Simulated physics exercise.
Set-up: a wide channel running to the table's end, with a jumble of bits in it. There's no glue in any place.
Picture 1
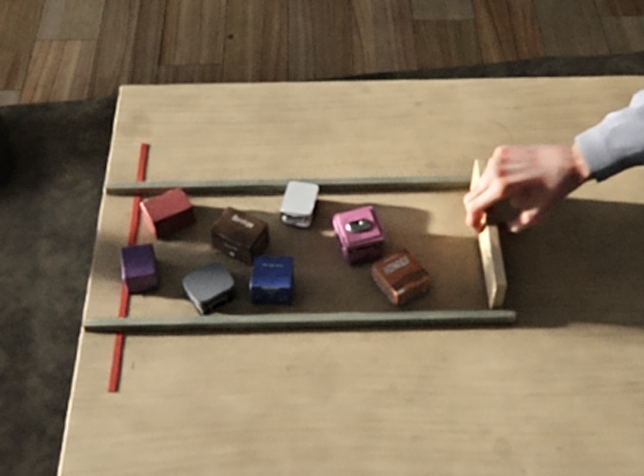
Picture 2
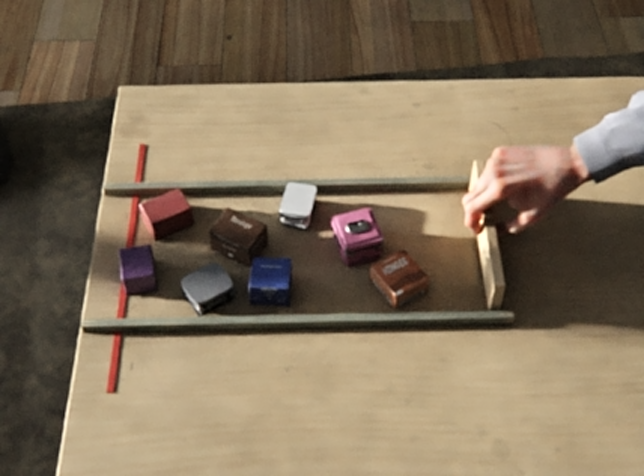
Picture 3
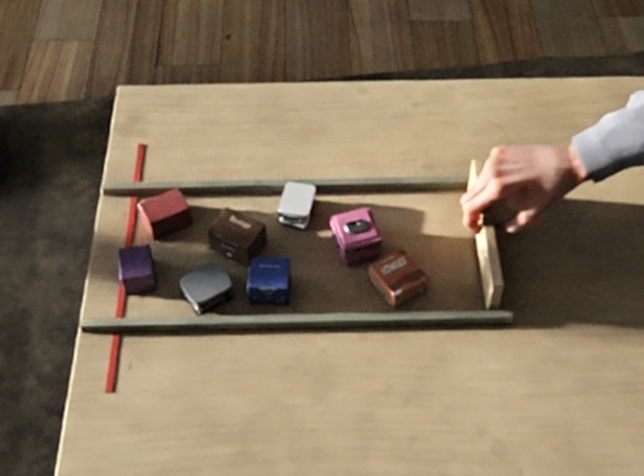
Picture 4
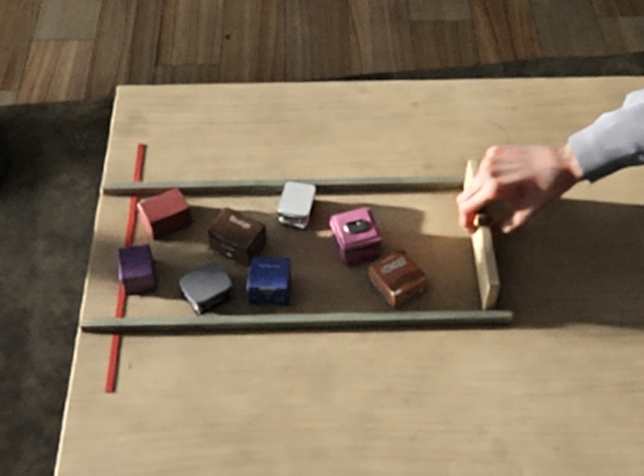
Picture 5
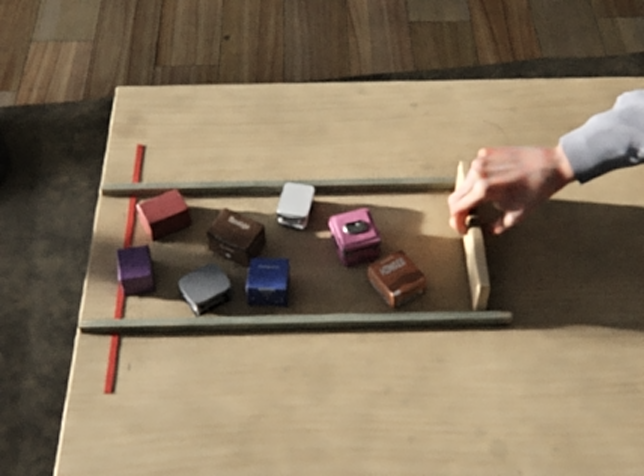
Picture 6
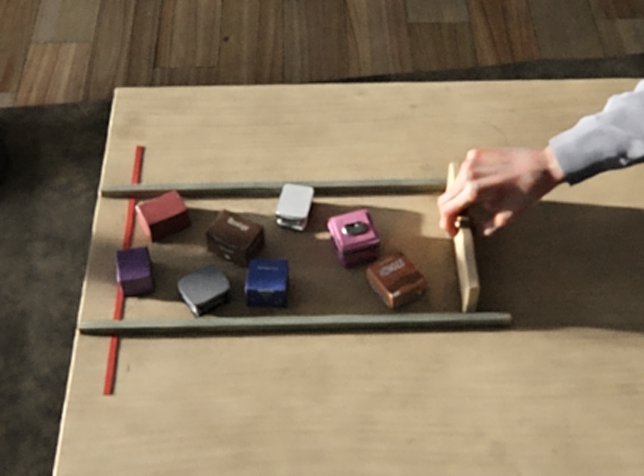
A hand holding an upright wooden board slides it slightly left between two rails, while small coloured boxes ahead stay still.
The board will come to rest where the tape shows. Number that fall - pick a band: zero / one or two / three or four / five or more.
Band: Five or more.
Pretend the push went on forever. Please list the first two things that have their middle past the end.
Order, earliest first: Purple block, grey case.
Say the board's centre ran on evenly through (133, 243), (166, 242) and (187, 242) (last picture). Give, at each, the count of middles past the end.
First 5, next 2, last 2.
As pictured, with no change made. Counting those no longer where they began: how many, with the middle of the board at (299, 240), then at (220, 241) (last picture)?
Well, it's 6 at the first one and 8 at the second.
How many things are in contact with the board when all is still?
At rest, 3 are in contact.
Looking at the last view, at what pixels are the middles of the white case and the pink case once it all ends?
They come to rest around (106, 206) and (102, 242).
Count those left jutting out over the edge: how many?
Answer: 3.
Soon after, none off yet; purple block at rest near (135, 271); red block at rest near (164, 216); grey case at rest near (205, 291).
Then, none off yet; purple block moved about its own width near (87, 268); red block at rest near (161, 216); grey case moved well along near (121, 288).
At rest, the number that fall off is five or more; fallen, blue box, brown box, grey case, red block and purple block.
